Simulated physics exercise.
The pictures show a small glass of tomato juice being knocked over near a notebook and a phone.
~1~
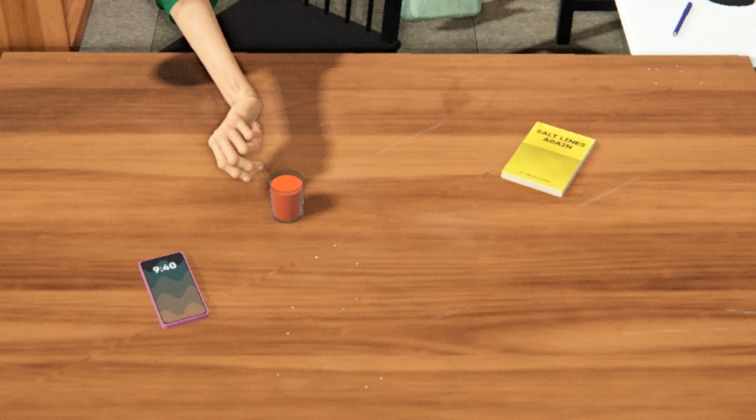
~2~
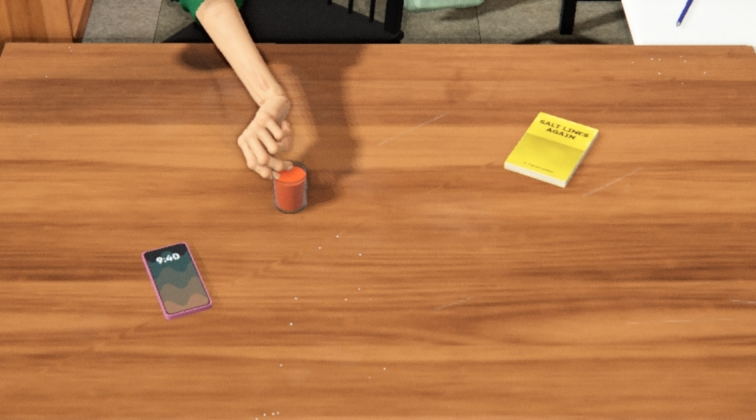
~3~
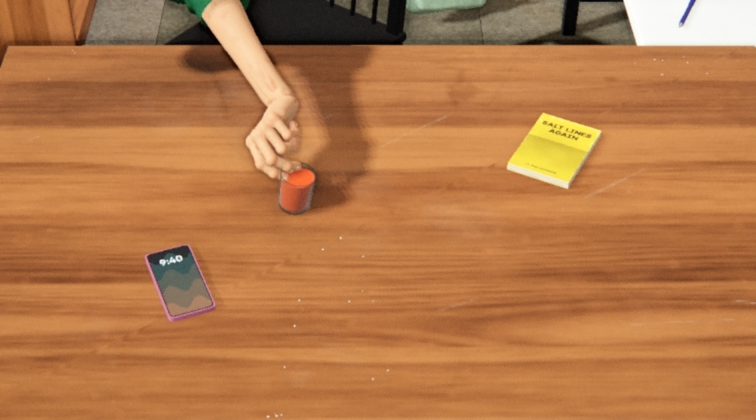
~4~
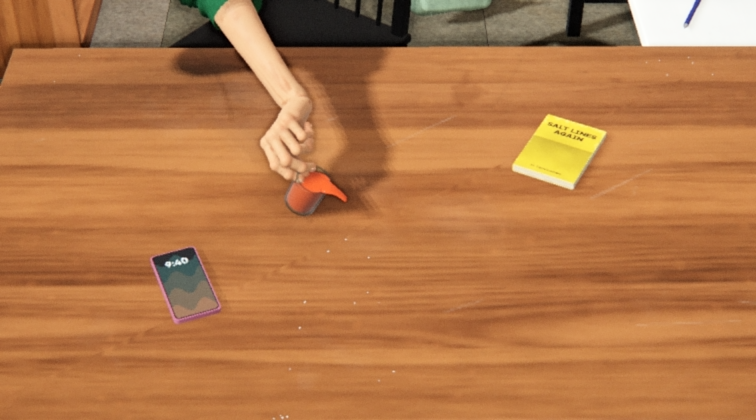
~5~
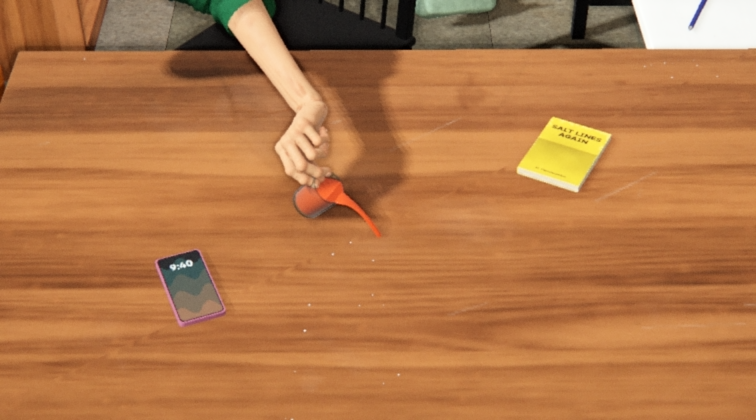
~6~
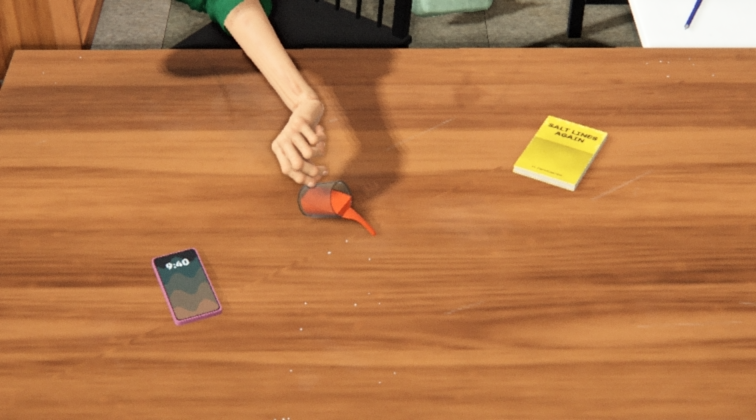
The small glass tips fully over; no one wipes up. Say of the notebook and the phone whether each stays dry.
The spill leaves the notebook dry and the phone dry.
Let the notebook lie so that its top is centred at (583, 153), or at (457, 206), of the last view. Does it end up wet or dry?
Case 1 - it is not touched; case 2 - it is touched.
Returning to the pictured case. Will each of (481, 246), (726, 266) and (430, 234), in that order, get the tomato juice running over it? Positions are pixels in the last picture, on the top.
Looks like the first is covered, the second safe and the third covered.
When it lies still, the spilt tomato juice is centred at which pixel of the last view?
(486, 273).
Next, the puddle covers about as much as a plate; the notebook is clear of it; the phone is clear of it.
After that, the puddle covers about as much as a tray; the notebook is clear of it; the phone is clear of it.
Finally, the puddle covers about as much as a tray; the notebook is clear of it; the phone is clear of it.
